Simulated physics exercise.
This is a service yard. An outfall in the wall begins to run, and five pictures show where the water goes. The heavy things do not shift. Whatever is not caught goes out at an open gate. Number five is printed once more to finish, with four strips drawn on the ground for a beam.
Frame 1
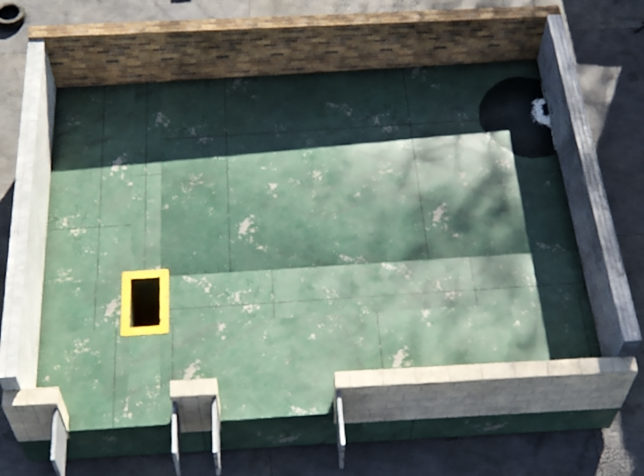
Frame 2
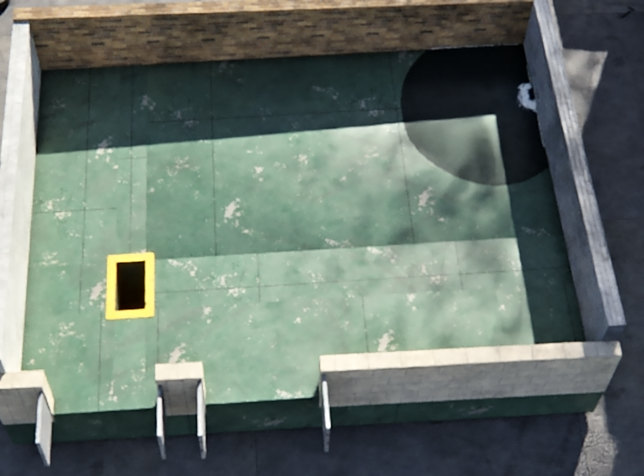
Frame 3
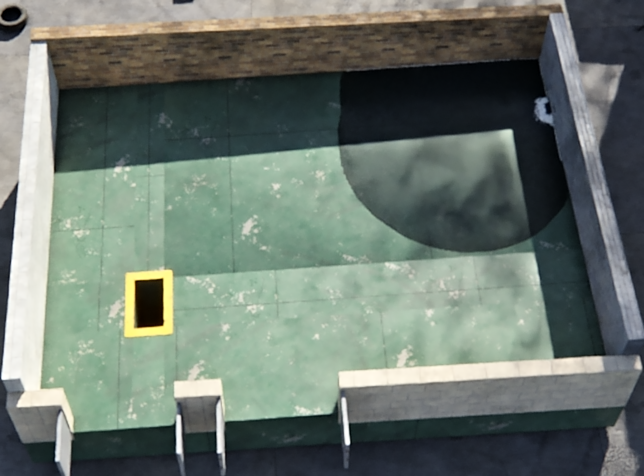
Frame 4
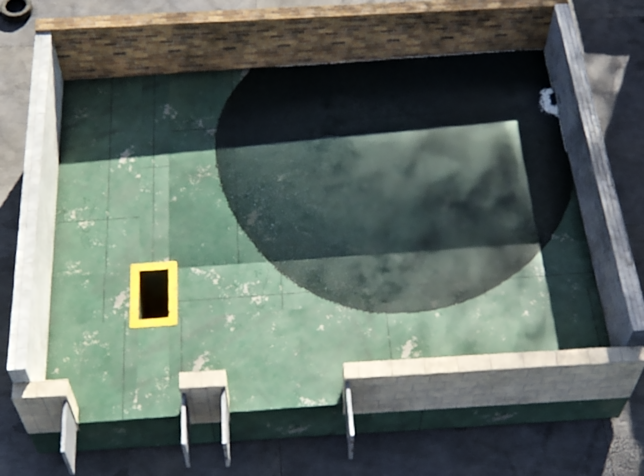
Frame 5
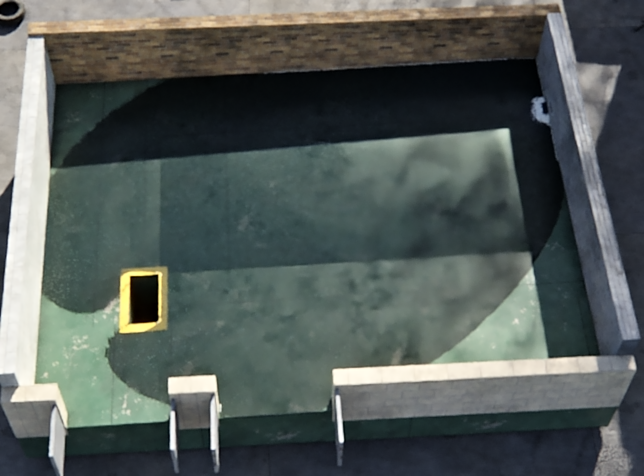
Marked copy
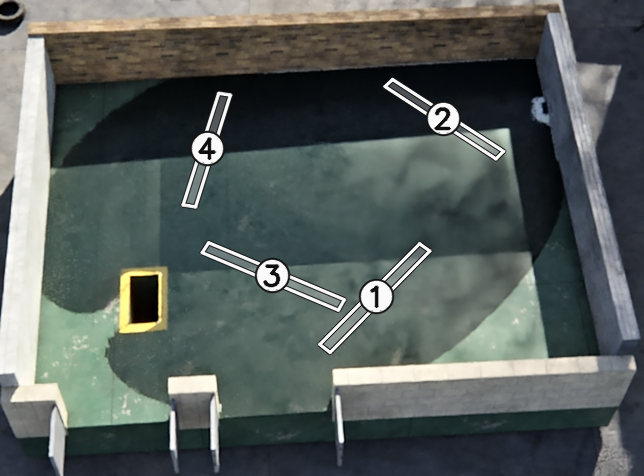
Dark water spreading from the upper right corner across a green walled yard, reaching around a yellow-edged gully on the left.
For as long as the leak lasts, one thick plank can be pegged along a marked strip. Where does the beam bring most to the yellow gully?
It is 4.
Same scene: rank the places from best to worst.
Best to worst: 4, 1, 2, 3.
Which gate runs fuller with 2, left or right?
The left gate.
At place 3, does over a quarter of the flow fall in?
No.
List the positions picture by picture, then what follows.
The first picture shows outfall at (550, 109); yellow gully at (145, 302); open gate at (122, 412); open gate at (277, 402); 3 % of the ground under water, visible out to (490, 125); yellow gully still dry.
In the second picture, 11 % of the ground under water, visible out to (404, 102); yellow gully still dry.
In the third picture, 23 % of the ground under water, visible out to (349, 169); yellow gully still dry.
In the fourth picture, 45 % of the ground under water, visible out to (221, 157); yellow gully still dry.
In the fifth picture, 79 % of the ground under water, visible out to (57, 302); yellow gully taking water.
In white, 1 from (324, 348) to (424, 247); 2 from (388, 83) to (499, 155); 3 from (205, 247) to (341, 304); 4 from (189, 205) to (224, 94).
With 1, about 29 % of the stream goes into the yellow gully, about 71 % out by the gates.
With 2, about 22 % of the stream goes into the yellow gully, about 78 % out by the gates.
With 3, about 13 % of the stream goes into the yellow gully, about 87 % out by the gates.
With 4, about 42 % of the stream goes into the yellow gully, about 58 % out by the gates.
